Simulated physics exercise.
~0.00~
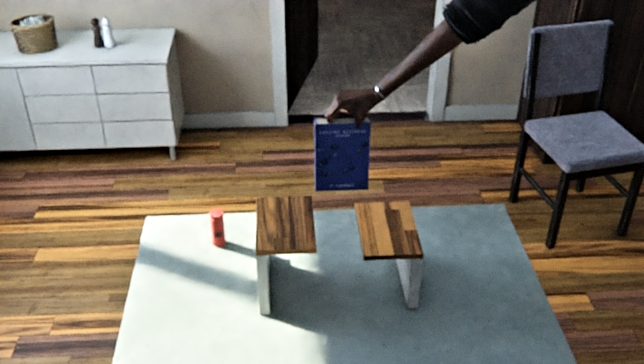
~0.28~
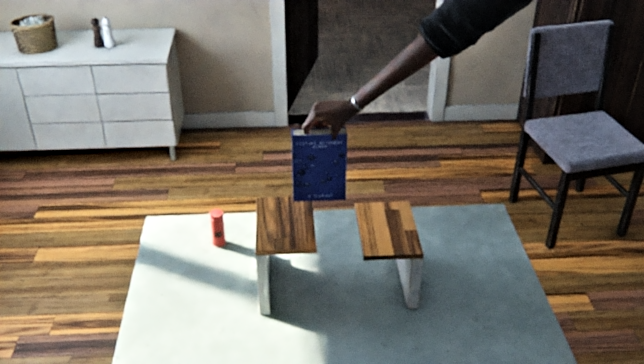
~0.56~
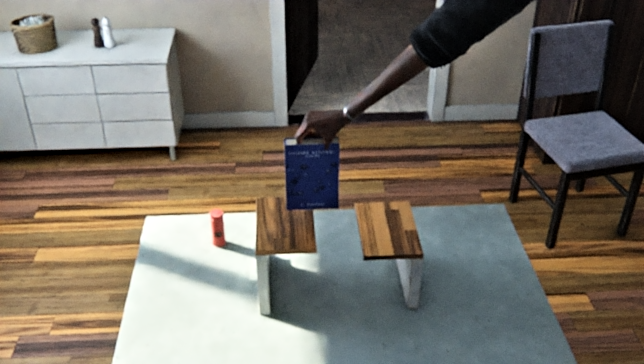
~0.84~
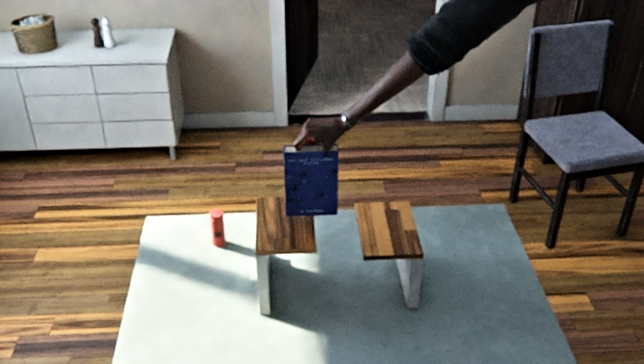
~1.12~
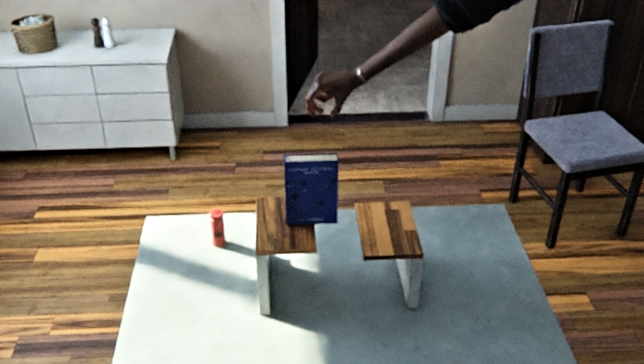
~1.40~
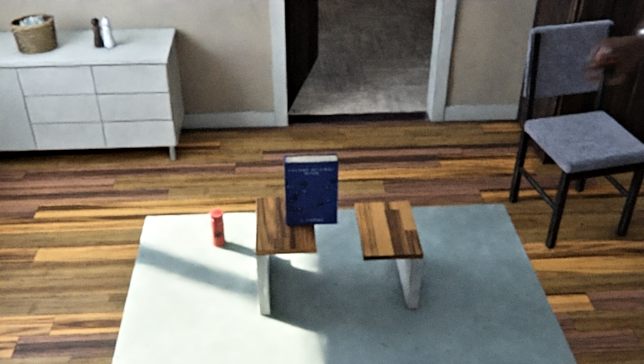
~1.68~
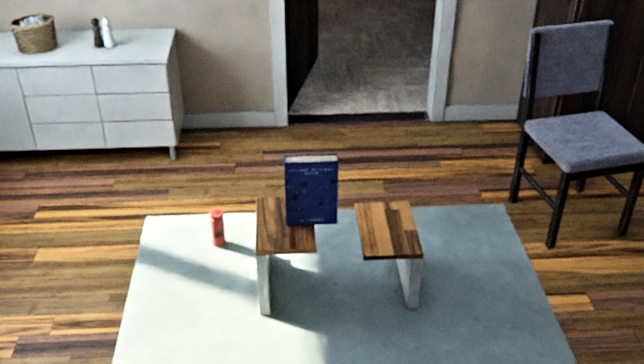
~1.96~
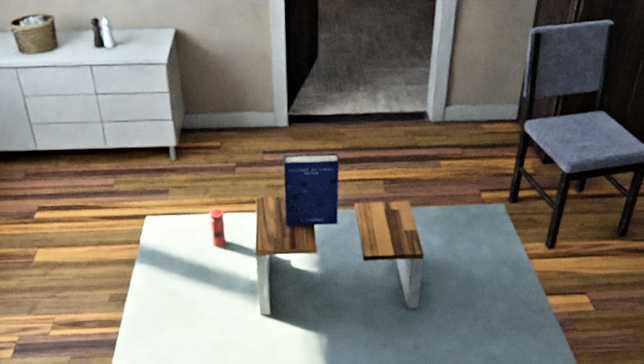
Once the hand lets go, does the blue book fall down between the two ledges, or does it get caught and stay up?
It gets caught and stays up, standing upright in the same place after the hand has gone.
